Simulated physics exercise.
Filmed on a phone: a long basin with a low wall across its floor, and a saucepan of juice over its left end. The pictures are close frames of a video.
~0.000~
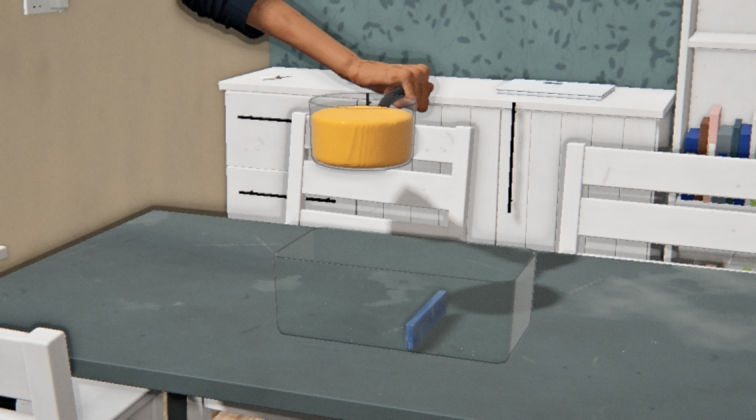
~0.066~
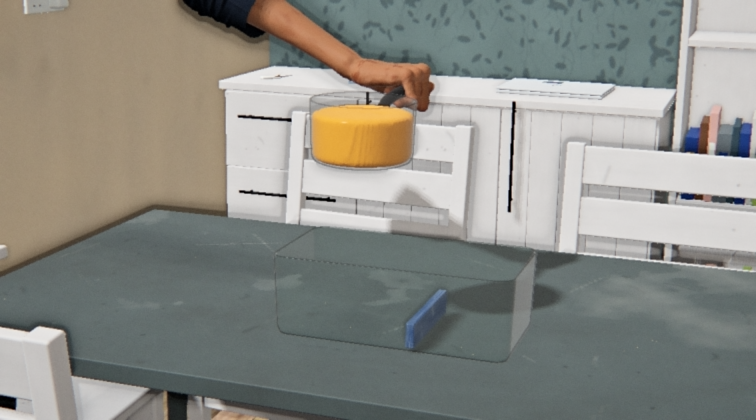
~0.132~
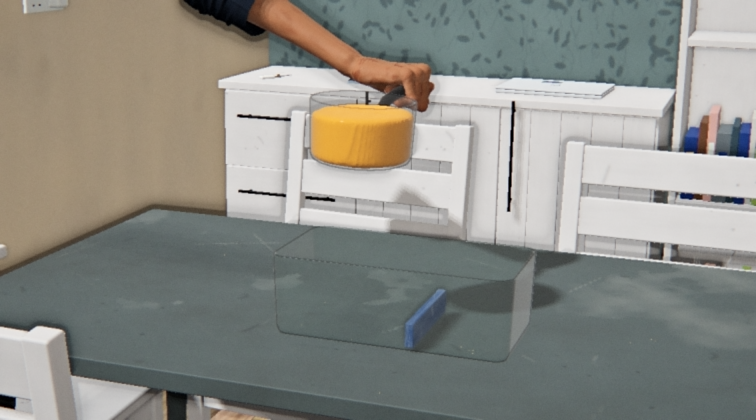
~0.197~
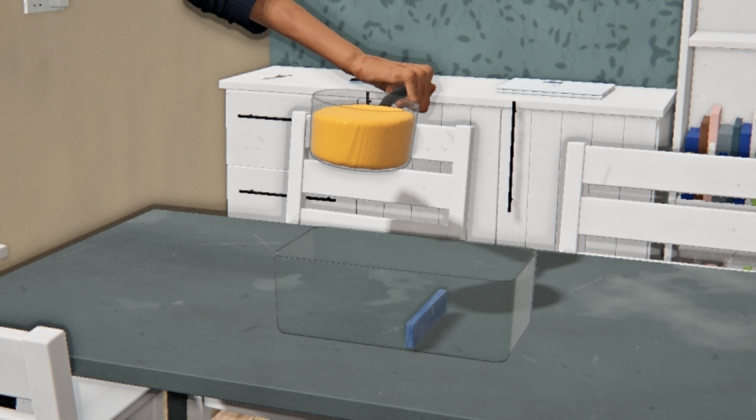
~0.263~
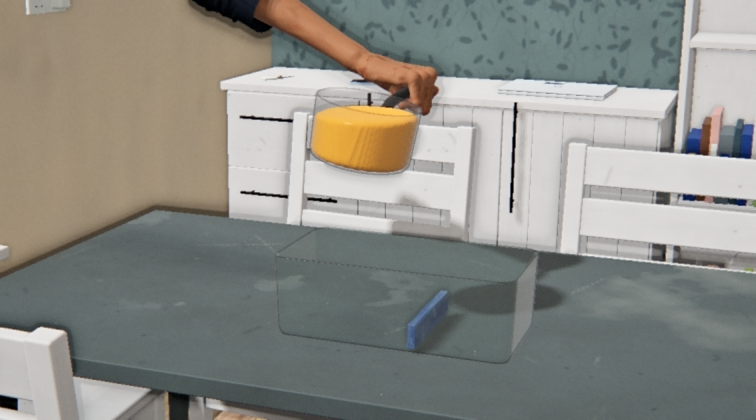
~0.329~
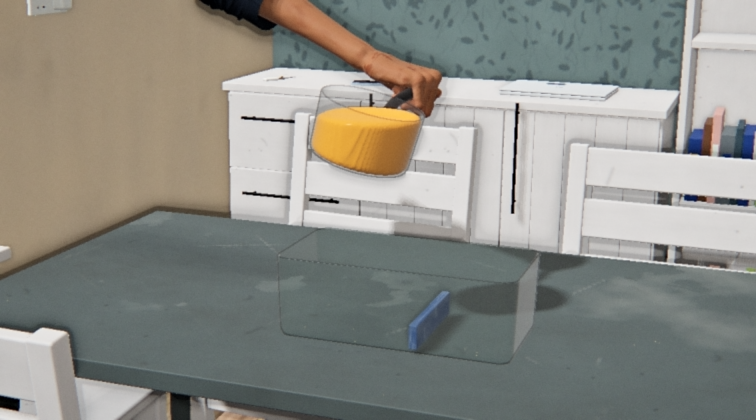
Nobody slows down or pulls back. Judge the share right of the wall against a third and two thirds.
The share right of the wall is over two thirds.
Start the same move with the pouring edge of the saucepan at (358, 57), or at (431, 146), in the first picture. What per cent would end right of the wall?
Roughly 40 per cent, and 80 per cent.
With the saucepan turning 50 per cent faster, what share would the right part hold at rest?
It comes to 75 per cent or so.
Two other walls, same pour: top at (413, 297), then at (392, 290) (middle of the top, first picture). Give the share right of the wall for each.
Roughly 95 per cent, and 95 per cent.
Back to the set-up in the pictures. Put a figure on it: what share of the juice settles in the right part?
Near 80 %.
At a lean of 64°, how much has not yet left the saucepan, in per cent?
Roughly 60 in a hundred.
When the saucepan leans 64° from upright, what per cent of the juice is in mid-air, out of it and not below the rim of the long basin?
It comes to 30 per cent or so.
A moment on, the saucepan is tipped part way and 62 per cent is still to pour, 0 is left of the wall and 9 right of it.
Next, the saucepan is tipped on its side and 16 per cent is still to pour, 3 is left of the wall and 68 right of it.
Then the saucepan is tipped right over and 2 per cent is still to pour, 12 is left of the wall and 83 right of it.
Later the saucepan is tipped right over and 0 per cent is still to pour, 17 is left of the wall and 82 right of it.
At rest 20 per cent lies left of the wall, 79 right of it and 1 outside.
